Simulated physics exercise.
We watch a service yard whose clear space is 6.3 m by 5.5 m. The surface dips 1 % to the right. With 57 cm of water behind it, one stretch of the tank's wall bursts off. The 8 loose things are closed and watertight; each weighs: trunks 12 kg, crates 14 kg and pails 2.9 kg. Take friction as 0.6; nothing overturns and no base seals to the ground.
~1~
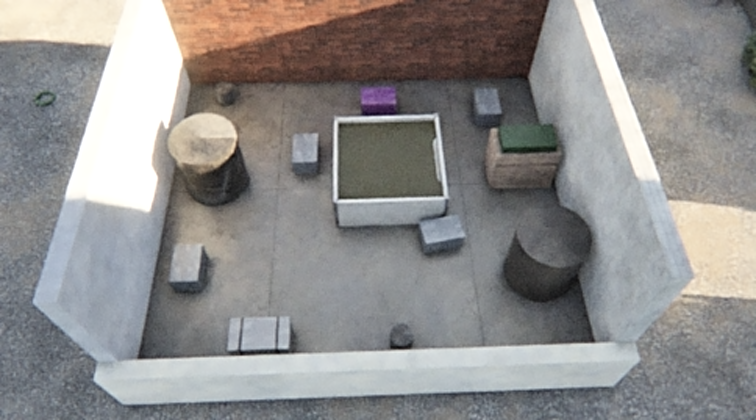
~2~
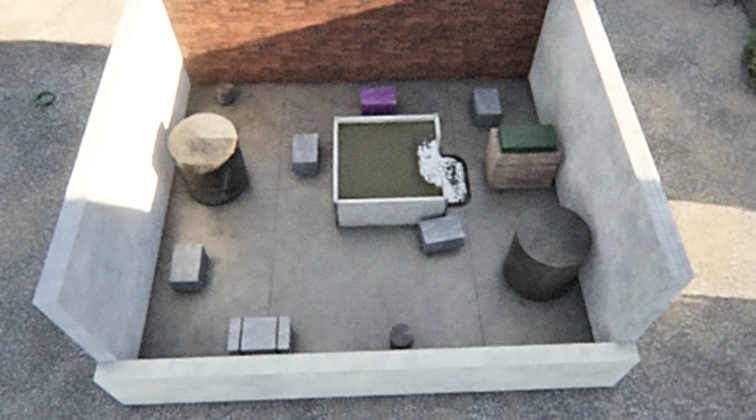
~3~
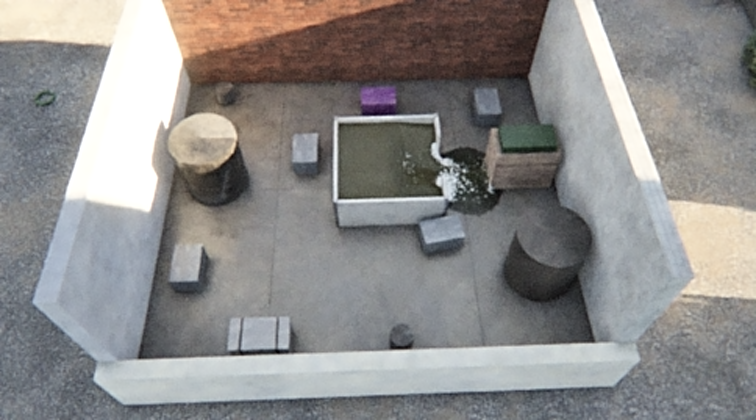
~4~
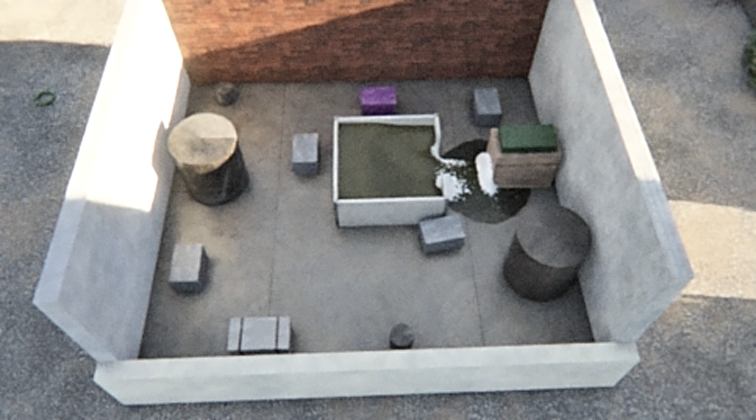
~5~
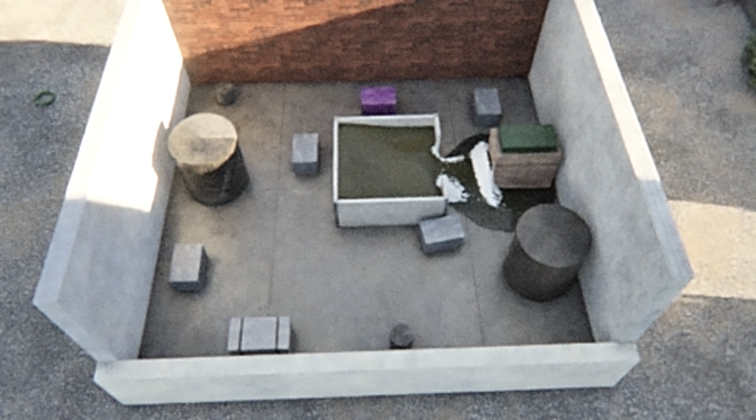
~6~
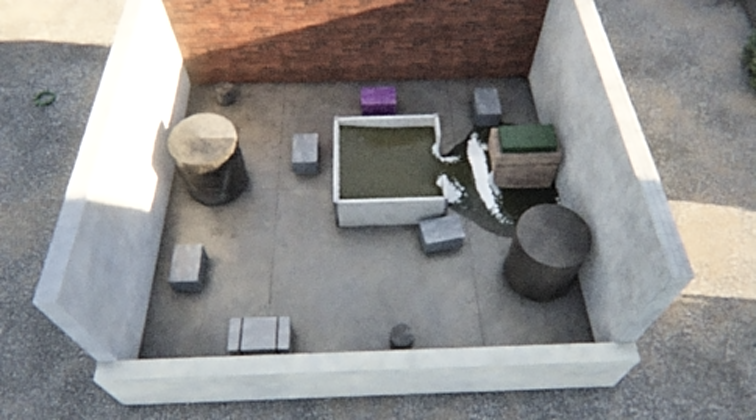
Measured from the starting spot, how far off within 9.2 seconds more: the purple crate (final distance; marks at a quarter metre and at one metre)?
Purple crate moves a short way.
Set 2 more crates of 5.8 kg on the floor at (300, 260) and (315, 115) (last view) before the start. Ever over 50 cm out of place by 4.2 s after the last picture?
In turn: Short of it, under.
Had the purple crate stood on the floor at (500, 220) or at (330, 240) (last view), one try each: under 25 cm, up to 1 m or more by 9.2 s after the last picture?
In turn: It ends far away; it stays put.
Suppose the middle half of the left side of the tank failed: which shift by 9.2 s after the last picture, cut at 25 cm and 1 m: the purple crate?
Then the purple crate barely shifts.
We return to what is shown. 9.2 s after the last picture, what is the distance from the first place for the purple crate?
Roughly 60 cm.
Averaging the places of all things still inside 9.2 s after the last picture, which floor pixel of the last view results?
Around (302, 195).
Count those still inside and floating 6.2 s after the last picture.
1 of them.
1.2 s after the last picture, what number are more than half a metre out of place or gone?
1 of them.
Then, 1.2 s after the last picture the purple crate is near (378, 95), 0.0 m from its start, aground; 1 afloat.
Then, 3.8 s after the last picture the purple crate is near (372, 97), 0.1 m from its start, aground; 0 afloat.
Then, 6.2 s after the last picture the purple crate is near (352, 105), 0.5 m from its start, aground; 1 afloat.
Then, 9.2 s after the last picture the purple crate is near (347, 108), 0.6 m from its start, aground; 2 afloat.
